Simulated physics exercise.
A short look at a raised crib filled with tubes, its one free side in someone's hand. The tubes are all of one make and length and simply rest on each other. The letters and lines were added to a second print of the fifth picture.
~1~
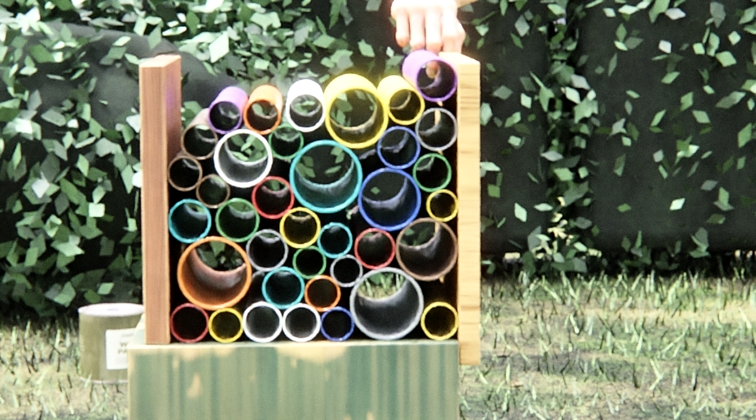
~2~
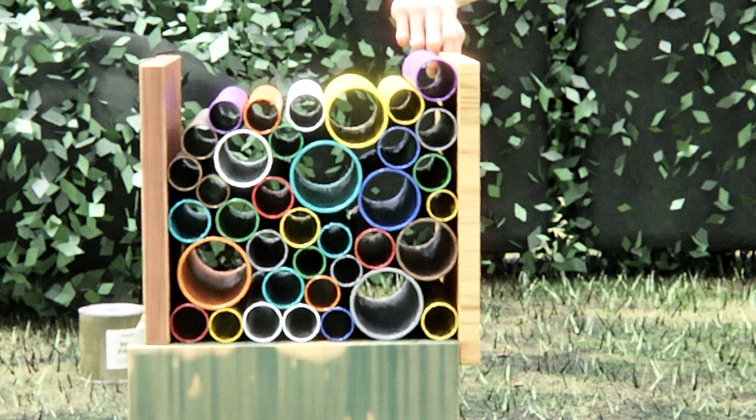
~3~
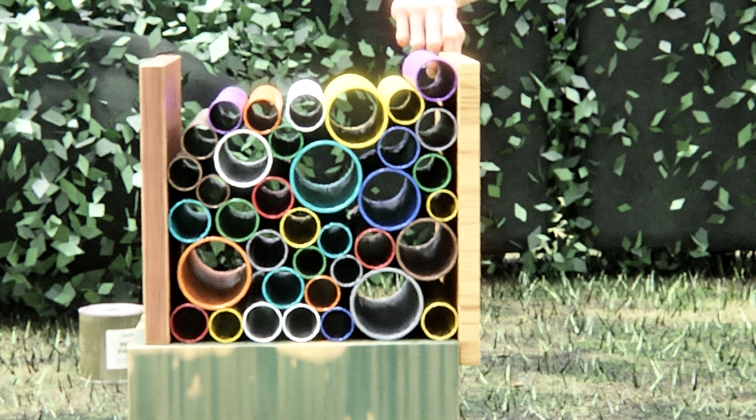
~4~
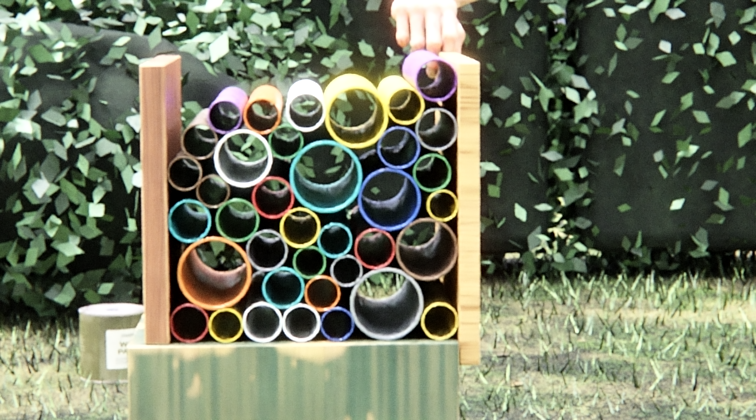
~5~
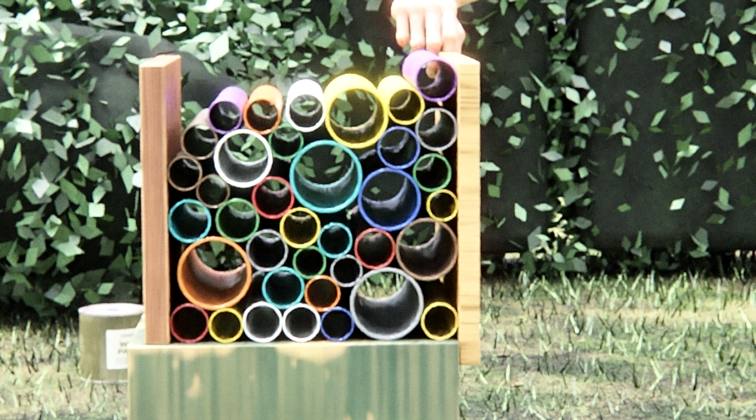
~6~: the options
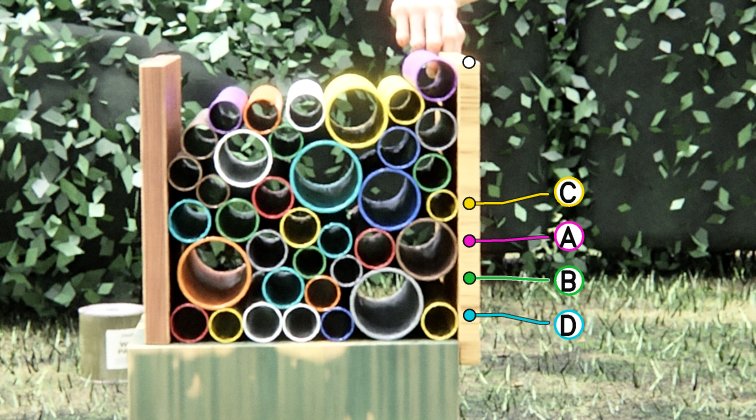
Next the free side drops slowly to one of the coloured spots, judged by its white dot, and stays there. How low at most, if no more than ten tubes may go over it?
No lower than B.
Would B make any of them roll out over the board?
Yes, at B.
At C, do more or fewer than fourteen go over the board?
Fewer than fourteen.
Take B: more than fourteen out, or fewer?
It loses fewer than fourteen.
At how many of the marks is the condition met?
Three of the four.
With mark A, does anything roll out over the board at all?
Yes, at A.
On the marked copy, A at (469, 241); B at (470, 279); C at (469, 203); D at (470, 316); the white dot at (469, 62).
With B. Early on, top of the board (459, 154).
Further on, top of the board (459, 256).
At the end, top of the board (459, 278), about seven out over the board.
As for the rest, A about seven out over the board; C about four out over the board; D more than ten out over the board.
